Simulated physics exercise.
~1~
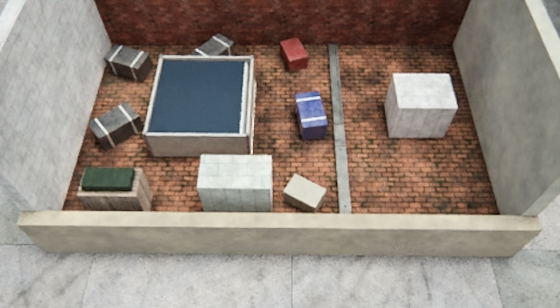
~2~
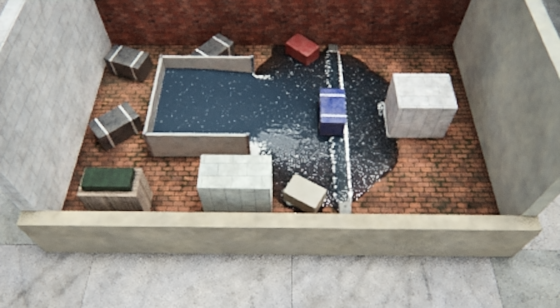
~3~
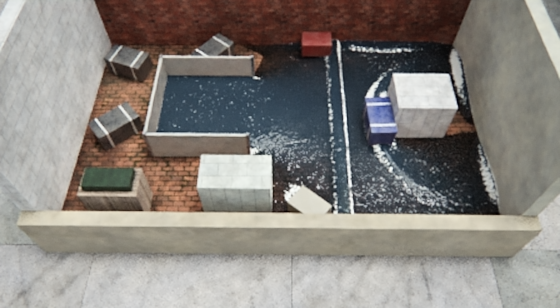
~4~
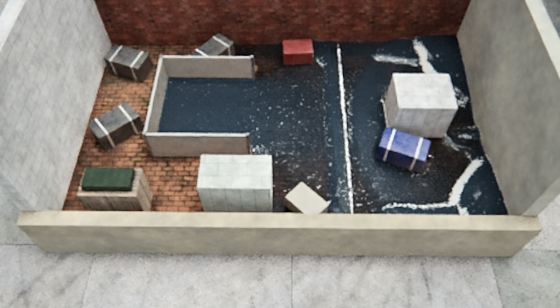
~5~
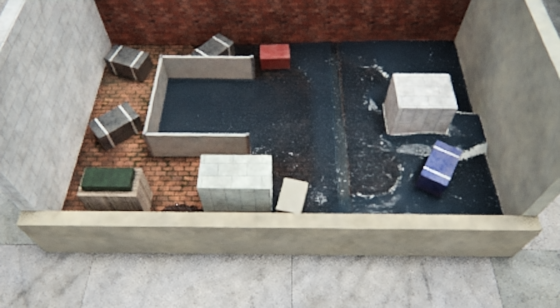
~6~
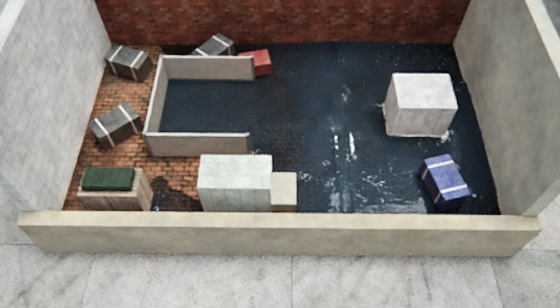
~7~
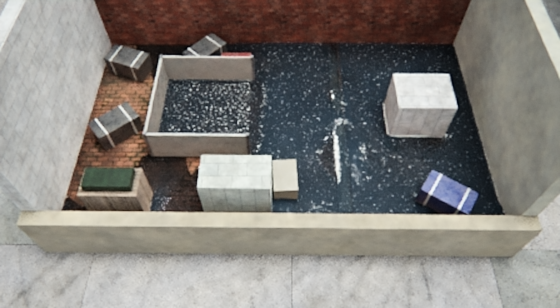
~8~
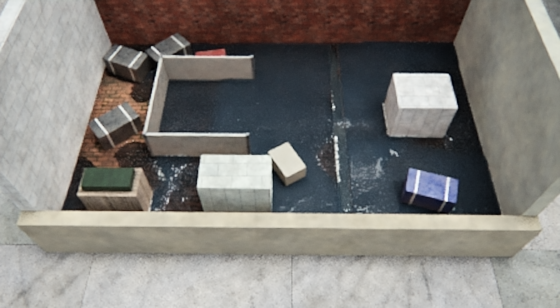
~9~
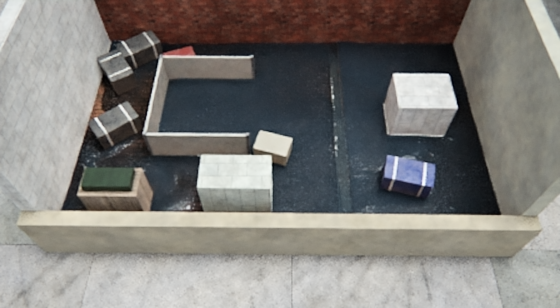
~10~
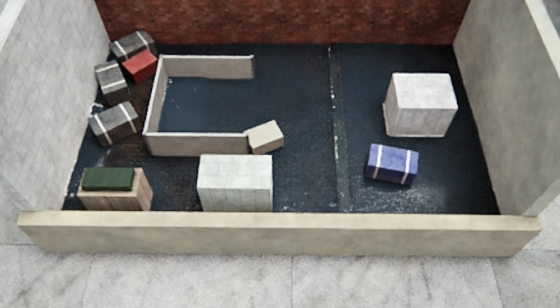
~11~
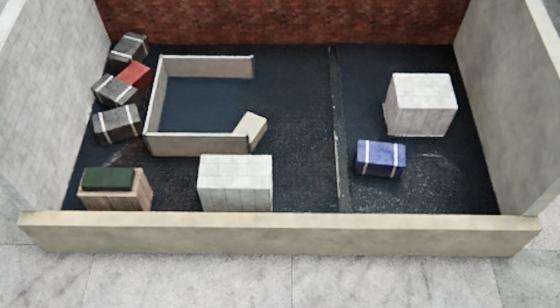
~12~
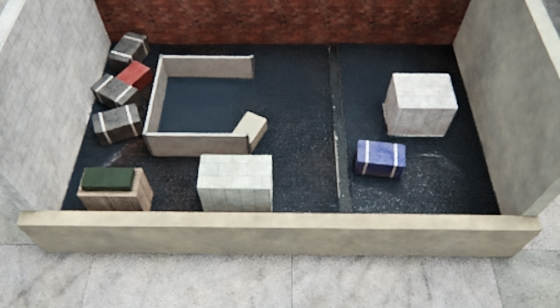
In this clip, water spills from an open tank across a walled brick pad, carrying a blue trunk right over a low kerb before it drifts partway back, while a red crate floats left behind the tank and settles among dark trunks and a small pale crate drifts into the tank's open side.
